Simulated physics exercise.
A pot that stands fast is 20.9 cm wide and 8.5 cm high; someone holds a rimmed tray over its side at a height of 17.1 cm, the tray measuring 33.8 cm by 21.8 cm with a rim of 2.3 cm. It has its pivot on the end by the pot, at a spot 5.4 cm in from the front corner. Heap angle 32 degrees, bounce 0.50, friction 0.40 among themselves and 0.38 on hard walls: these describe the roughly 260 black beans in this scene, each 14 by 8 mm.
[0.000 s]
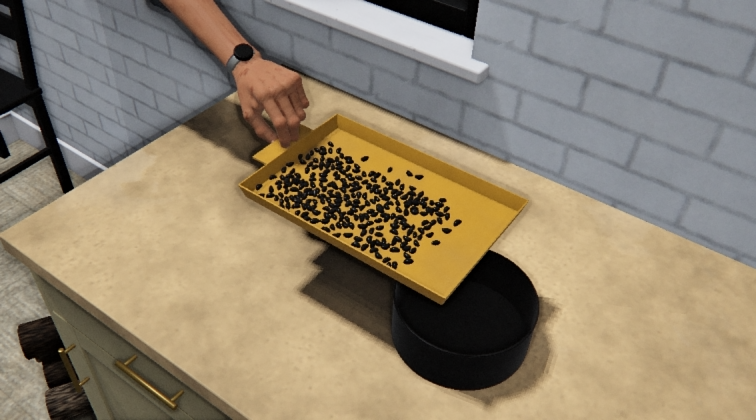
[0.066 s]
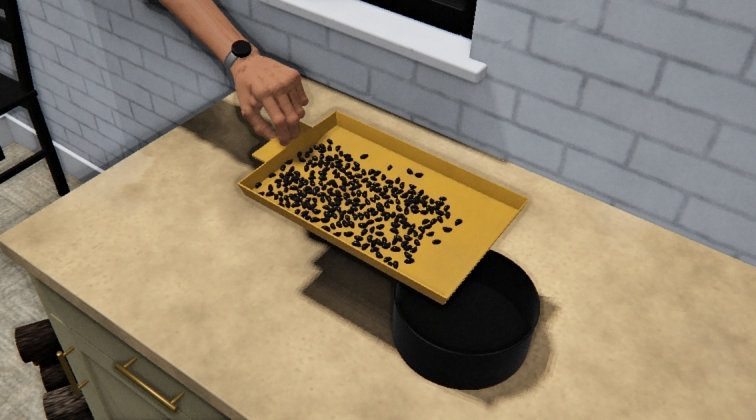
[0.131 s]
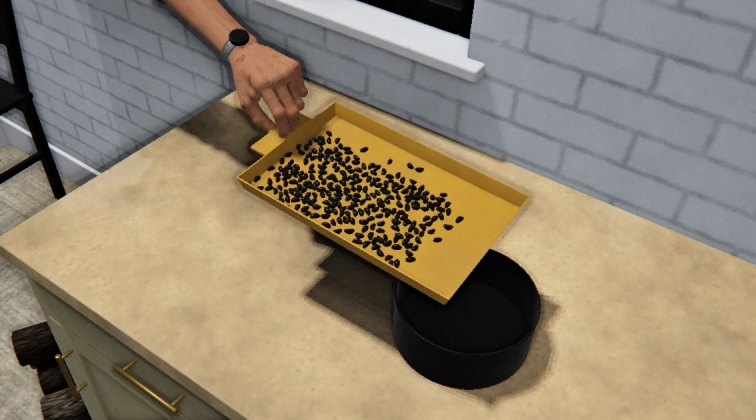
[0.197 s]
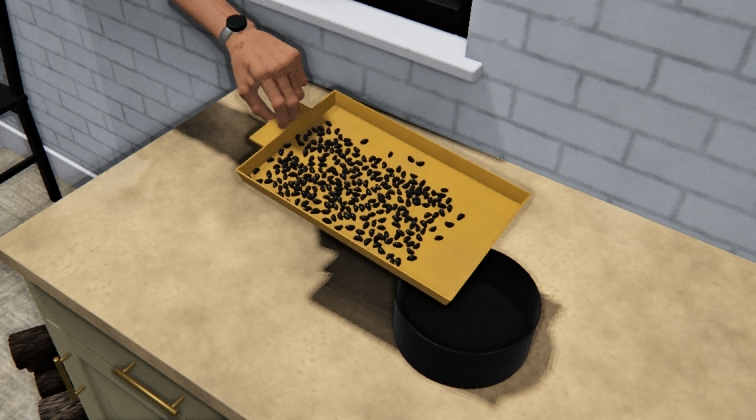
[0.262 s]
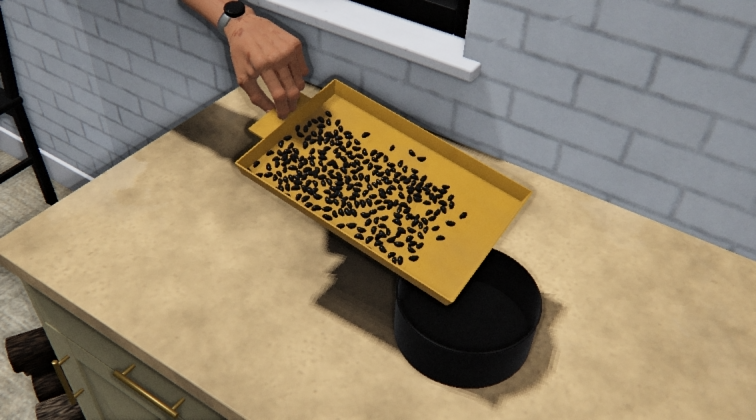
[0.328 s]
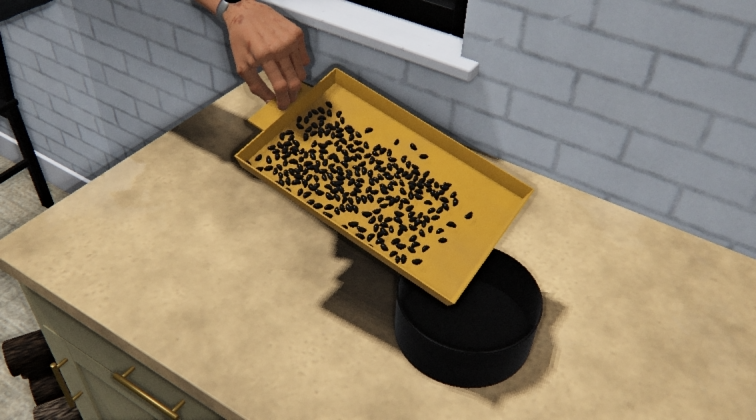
A yellow tray of black beans tilts gradually toward a black pot beside a hand.
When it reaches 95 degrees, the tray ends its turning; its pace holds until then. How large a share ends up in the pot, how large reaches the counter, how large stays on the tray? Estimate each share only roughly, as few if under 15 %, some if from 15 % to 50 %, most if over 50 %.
Roughly: Pot some, counter most, tray few.
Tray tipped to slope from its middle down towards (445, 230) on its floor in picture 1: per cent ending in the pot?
Estimate: Near 75 per cent.
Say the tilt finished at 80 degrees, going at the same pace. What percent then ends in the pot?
It would be near 25 per cent.
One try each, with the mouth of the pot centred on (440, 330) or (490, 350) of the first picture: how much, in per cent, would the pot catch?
About 100 percent the first time and about 100 percent the second.
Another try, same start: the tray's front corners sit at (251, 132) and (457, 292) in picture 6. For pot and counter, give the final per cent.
You'd end with pot at 70 and counter at 30.
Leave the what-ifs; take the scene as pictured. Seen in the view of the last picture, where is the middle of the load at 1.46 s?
(464, 306) or thereabouts.
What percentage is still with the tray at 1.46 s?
It comes to near 55 per cent.
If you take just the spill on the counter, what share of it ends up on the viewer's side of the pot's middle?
Near 100 in a hundred.
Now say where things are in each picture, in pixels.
The first frame shows tray tilt 0 degrees, front corners at (245, 184) and (443, 293); middle of the pieces at (357, 201); pot at (466, 296).
The second frame shows tray tilt 1 degrees, front corners at (244, 183) and (445, 293); middle of the pieces at (357, 200).
The third frame shows tray tilt 4 degrees, front corners at (243, 177) and (447, 293), lowest corner right front; middle of the pieces at (357, 195).
The fourth frame shows tray tilt 8 degrees, front corners at (242, 169) and (449, 295), lowest corner right front; middle of the pieces at (358, 189).
The fifth frame shows tray tilt 11 degrees, front corners at (242, 162) and (451, 296), lowest corner right front; middle of the pieces at (359, 184).
The sixth frame shows tray tilt 15 degrees, front corners at (242, 156) and (452, 297), lowest corner right front; middle of the pieces at (361, 180); pot at (469, 293). The tray's pace is about 55 degrees a second.
After 1.01 s, tilt 53 degrees; the tray holds 100 %, the pot 0 %.
Then, at 1.46 s, tilt 77 degrees; the tray holds 55 %, the pot 10 %.
After 1.99 s, tilt 95 degrees; the tray holds 0 %, the pot 25 %.
In the end, at 2.9 s, pot 25 %, counter 75 %, tray 0 %.
